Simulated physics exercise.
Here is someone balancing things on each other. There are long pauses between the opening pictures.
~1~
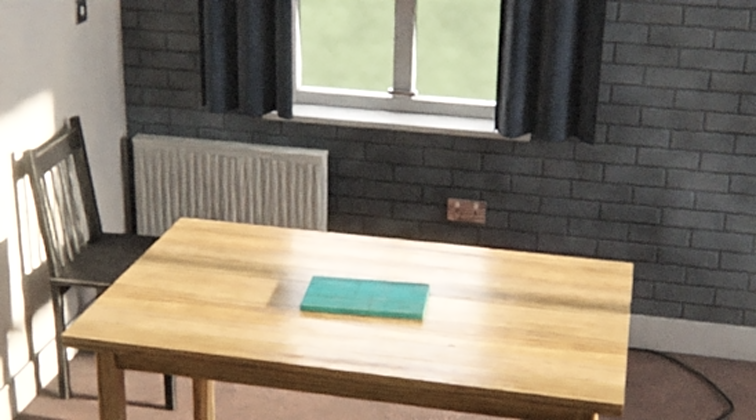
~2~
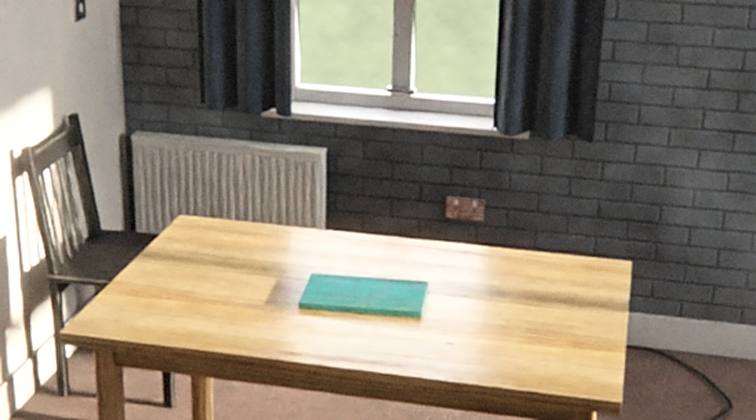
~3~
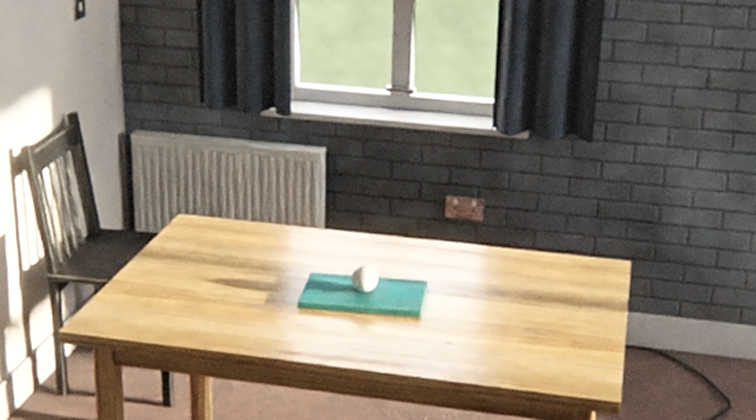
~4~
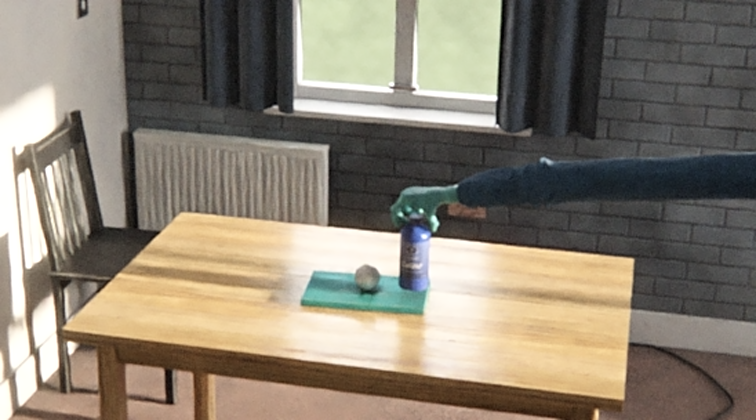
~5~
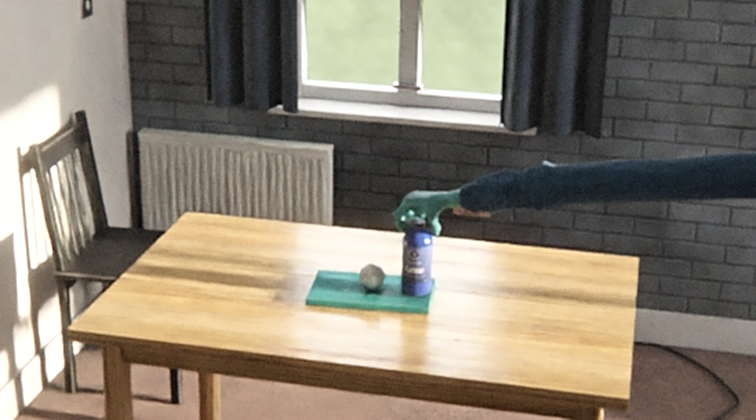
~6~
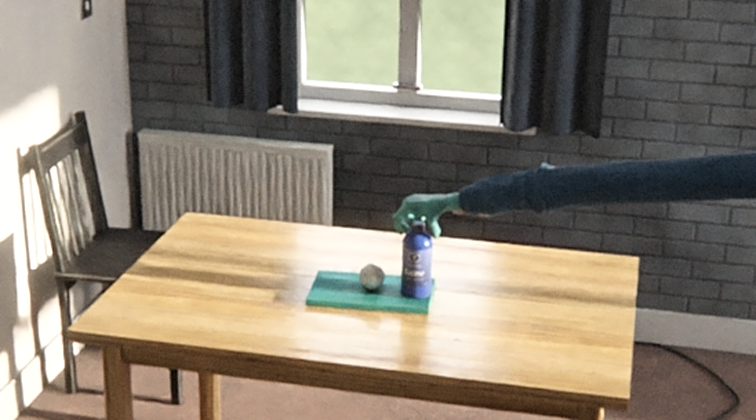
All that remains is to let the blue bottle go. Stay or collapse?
Outcome: The pile keeps its balance.
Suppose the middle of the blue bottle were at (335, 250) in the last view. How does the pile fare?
Then it keeps its balance.
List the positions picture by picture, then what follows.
In the first picture, the last thing is not in view yet; turquoise board (366, 297).
In the second picture, the last thing is not in view yet; turquoise board (365, 295).
In the third picture, the last thing is not in view yet; turquoise board (364, 294).
The fourth picture shows coming down; blue bottle (414, 251); turquoise board (367, 292).
The fifth picture shows coming down; blue bottle (417, 255); turquoise board (372, 291).
The sixth picture shows set down, still held; blue bottle (417, 259); turquoise board (372, 291).
Then, 0.90 s past the last view, nothing moves.
Then, 1.90 s past the last view, blue bottle resting near (417, 259).
Finally, all 3 still in place. Final places as the last picture's camera would see them, blue bottle near (417, 259). The pile stays up.
